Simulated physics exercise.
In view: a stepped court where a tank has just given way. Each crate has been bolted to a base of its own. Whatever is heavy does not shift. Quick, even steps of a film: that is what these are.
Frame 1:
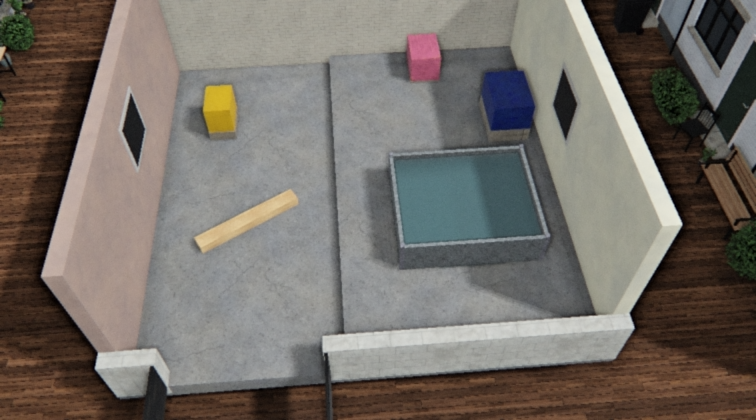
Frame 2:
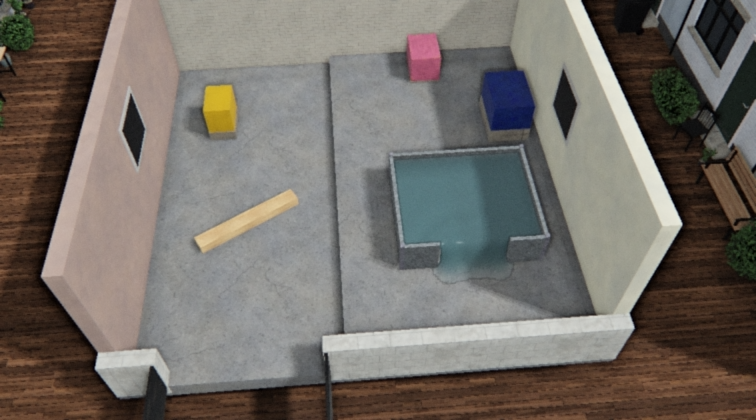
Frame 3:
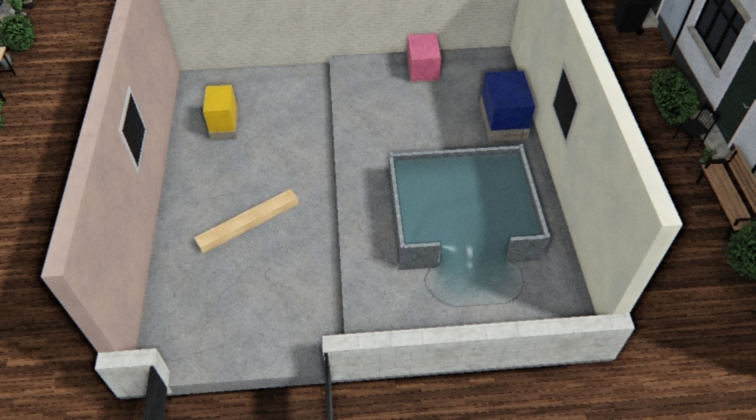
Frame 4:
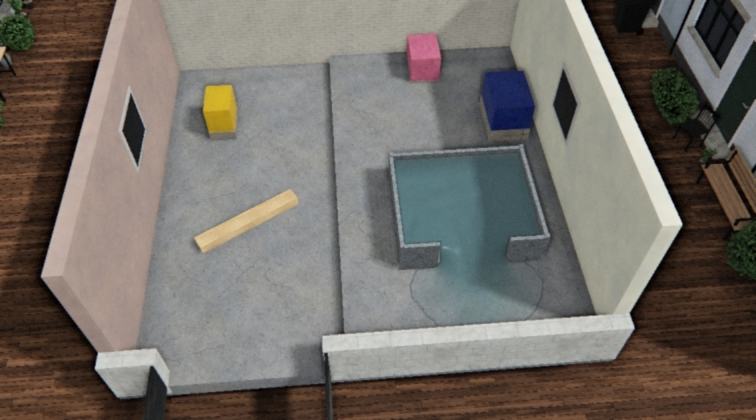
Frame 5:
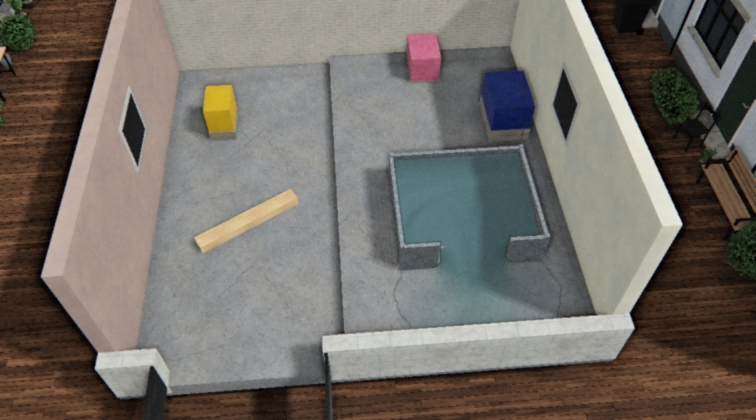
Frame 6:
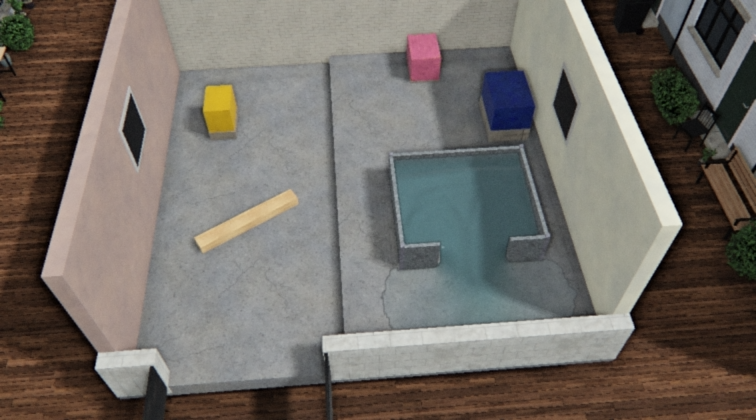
A gray-walled tank of still water gave way at the front, and water poured through the gap and spread across the paved floor in a widening pool, while the colored blocks and wooden beam stayed put.
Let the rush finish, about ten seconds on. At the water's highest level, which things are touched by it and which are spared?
Outcome: The pink crate will be touched; the yellow crate will not be touched; the blue crate will not be touched.
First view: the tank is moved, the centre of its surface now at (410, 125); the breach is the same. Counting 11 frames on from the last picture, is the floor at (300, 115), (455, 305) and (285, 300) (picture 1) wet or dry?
First unwetted; next drenched; last drenched.
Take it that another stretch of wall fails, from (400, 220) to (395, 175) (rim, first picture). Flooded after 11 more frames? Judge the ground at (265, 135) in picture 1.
The place in question is sitting in a puddle.
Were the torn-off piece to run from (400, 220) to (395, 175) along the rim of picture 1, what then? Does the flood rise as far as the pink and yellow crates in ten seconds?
My reading: Pink crate escapes it; yellow crate keeps dry.
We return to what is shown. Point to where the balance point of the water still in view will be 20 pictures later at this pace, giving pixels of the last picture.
Close to pixel (443, 250).
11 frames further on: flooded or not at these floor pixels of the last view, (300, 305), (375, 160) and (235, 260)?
Going through them one by one, the first is waterlogged, the second spared and the third spared.
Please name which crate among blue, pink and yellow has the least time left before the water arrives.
That would be the one in blue.
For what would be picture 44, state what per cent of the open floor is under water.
Share estimate: About 60 per cent.
A moment on, water covers 10 % of the floor; the pink crate not reached, the yellow crate not reached, the blue crate not reached.
Next, water covers 20 % of the floor; the pink crate not reached, the yellow crate not reached, the blue crate not reached.
Then, water covers 40 % of the floor; the pink crate not reached, the yellow crate not reached, the blue crate water round its plinth.
Later, water covers 60 % of the floor; the pink crate water round its plinth, the yellow crate water round its plinth, the blue crate water round its plinth.
In the end, water covers 85 % of the floor; the pink crate was topped, the yellow crate stayed above the water, the blue crate stayed above the water.
